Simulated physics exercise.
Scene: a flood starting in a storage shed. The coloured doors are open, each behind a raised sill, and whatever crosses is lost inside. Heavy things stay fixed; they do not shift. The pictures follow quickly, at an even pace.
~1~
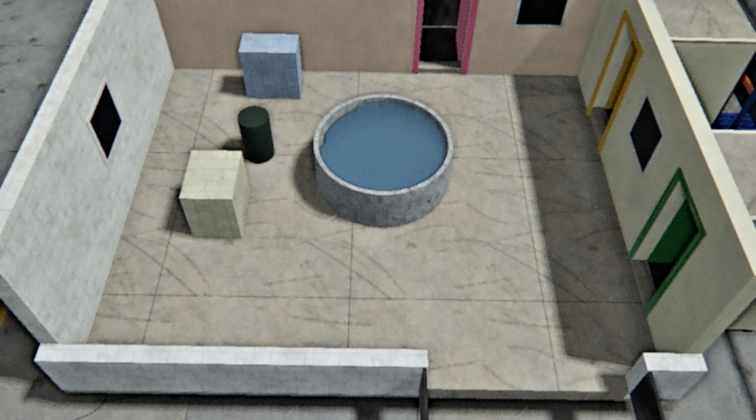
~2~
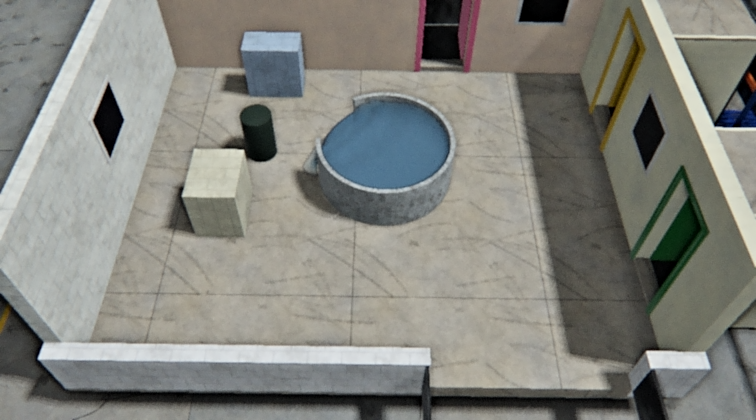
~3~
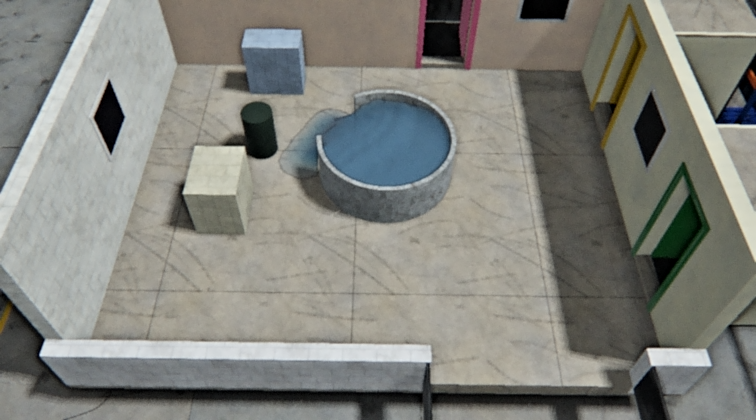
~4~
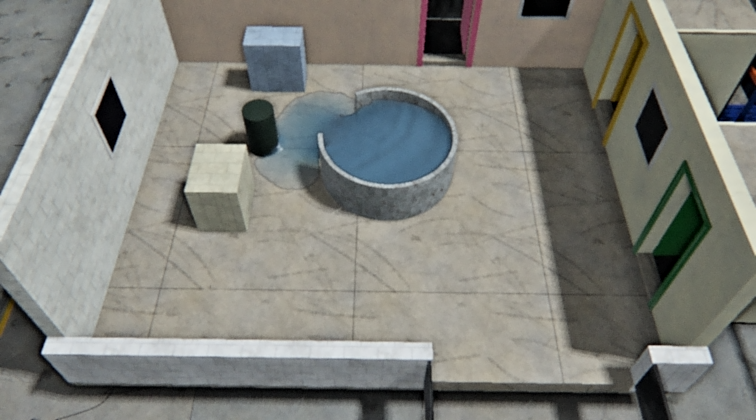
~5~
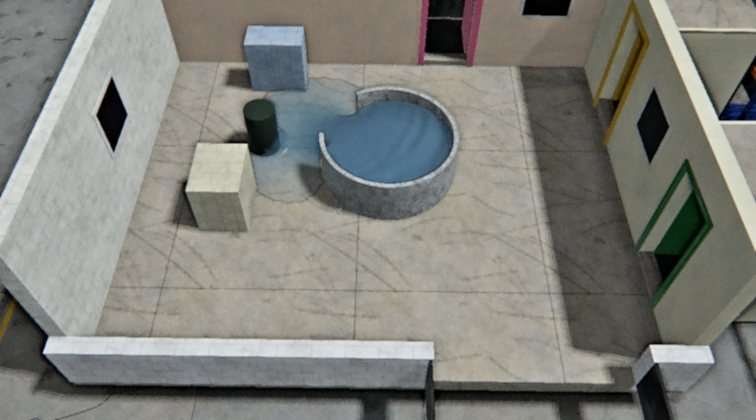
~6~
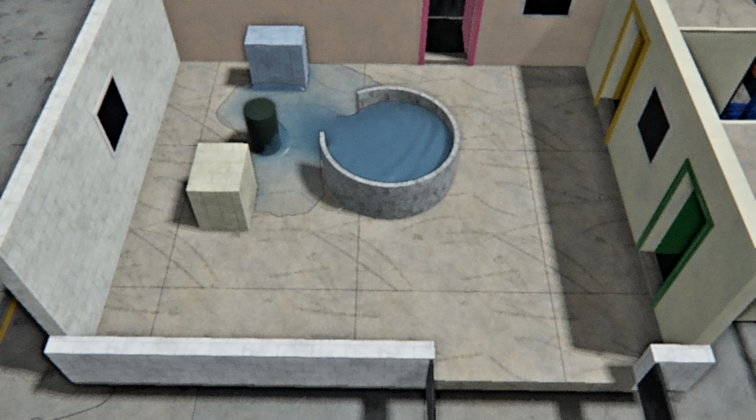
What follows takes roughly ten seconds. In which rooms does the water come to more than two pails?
Taking them in turn, the yellow door keeps to two pails or fewer, the pink door keeps to two pails or fewer, the green door keeps to two pails or fewer.
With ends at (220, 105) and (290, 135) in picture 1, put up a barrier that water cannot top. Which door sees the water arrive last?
The one in green comes last.
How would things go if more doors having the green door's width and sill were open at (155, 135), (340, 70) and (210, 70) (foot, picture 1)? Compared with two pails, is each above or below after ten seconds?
Taking each in turn: Runs above, then runs above, then runs above.
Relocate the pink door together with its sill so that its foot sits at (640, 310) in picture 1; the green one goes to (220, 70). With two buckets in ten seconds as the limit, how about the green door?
Well, in that case the green door tops the limit.
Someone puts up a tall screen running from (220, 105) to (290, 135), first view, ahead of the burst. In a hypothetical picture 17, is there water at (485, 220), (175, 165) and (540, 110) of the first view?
Untouched; submerged; untouched.
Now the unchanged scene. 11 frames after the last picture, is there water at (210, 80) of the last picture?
By then I'd expect it to be inundated.
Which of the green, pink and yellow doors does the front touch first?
I'd say the one in pink.
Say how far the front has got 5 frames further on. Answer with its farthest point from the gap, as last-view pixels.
I'd go with roughly (180, 64).
A moment on, water covers 20 % of the floor; the yellow door not reached, the pink door not reached, the green door not reached.
Next, water covers 25 % of the floor; the yellow door not reached, the pink door not reached, the green door not reached.
Then, water covers 45 % of the floor; the yellow door not reached, the pink door wet at the sill, nothing in, the green door not reached.
Later, water covers 65 % of the floor; the yellow door wet at the sill, nothing in, the pink door wet at the sill, nothing in, the green door not reached.
In the end, water covers 100 % of the floor; the yellow door wet at the sill, nothing in, the pink door wet at the sill, nothing in, the green door under two buckets in.
